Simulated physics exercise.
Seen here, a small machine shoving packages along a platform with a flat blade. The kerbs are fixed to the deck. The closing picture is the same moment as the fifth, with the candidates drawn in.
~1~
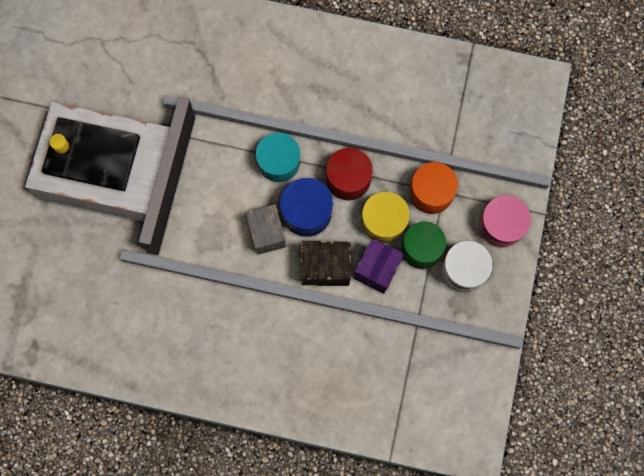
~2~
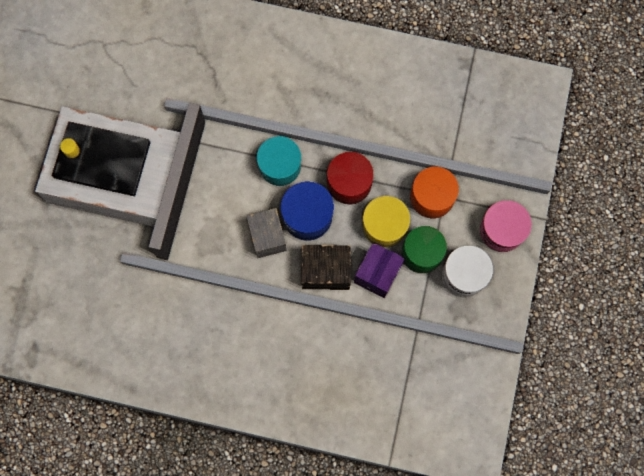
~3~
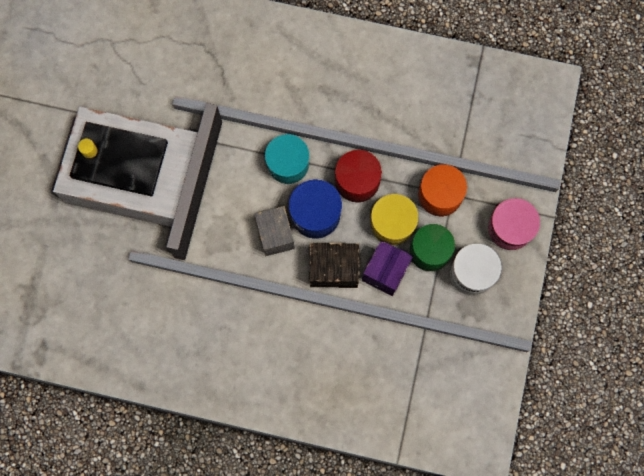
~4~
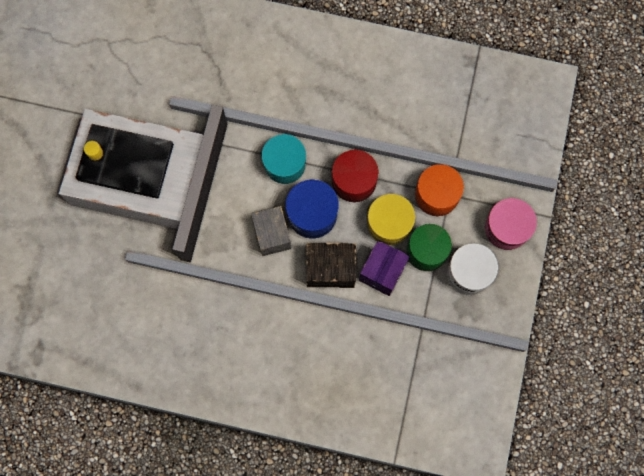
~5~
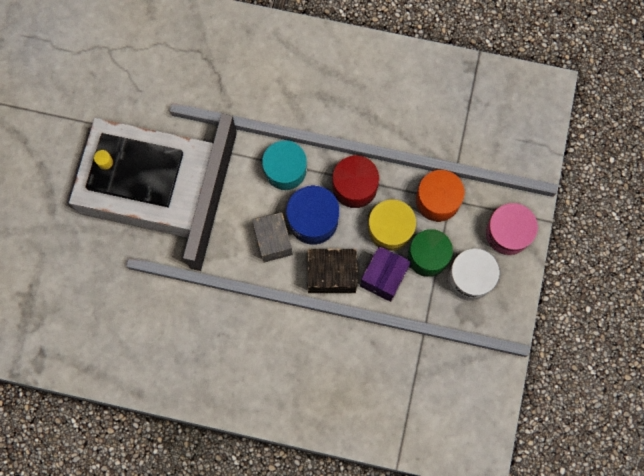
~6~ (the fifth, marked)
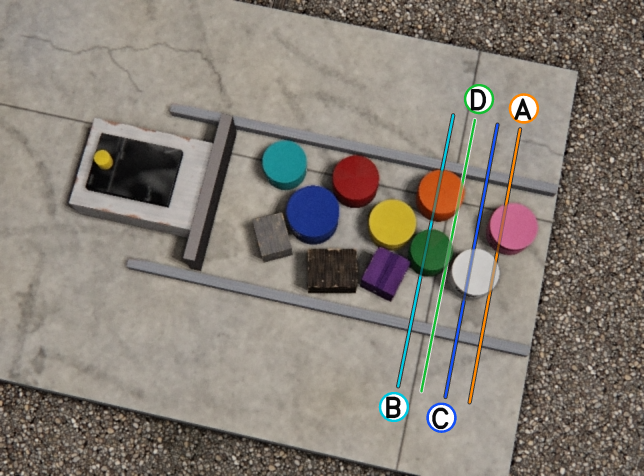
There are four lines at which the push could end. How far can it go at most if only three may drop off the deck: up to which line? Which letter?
Line B.
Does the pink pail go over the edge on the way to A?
Yes.
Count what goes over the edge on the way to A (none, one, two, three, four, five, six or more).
By then, six or more.
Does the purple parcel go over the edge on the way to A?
By then, yes.
On the marked copy, A at (496, 261); B at (427, 246); C at (472, 256); D at (449, 251).
Taking B. A third of the way, robot (220, 188); black crate (339, 276); red canister (370, 182).
Two thirds of the way, robot (298, 205); pink pail (526, 239); white pail (509, 298).
When it is over, robot (358, 218); white pail over the edge; pink pail over the edge; two fallen.
As for the rest, A drops eight; C drops six; D drops five.
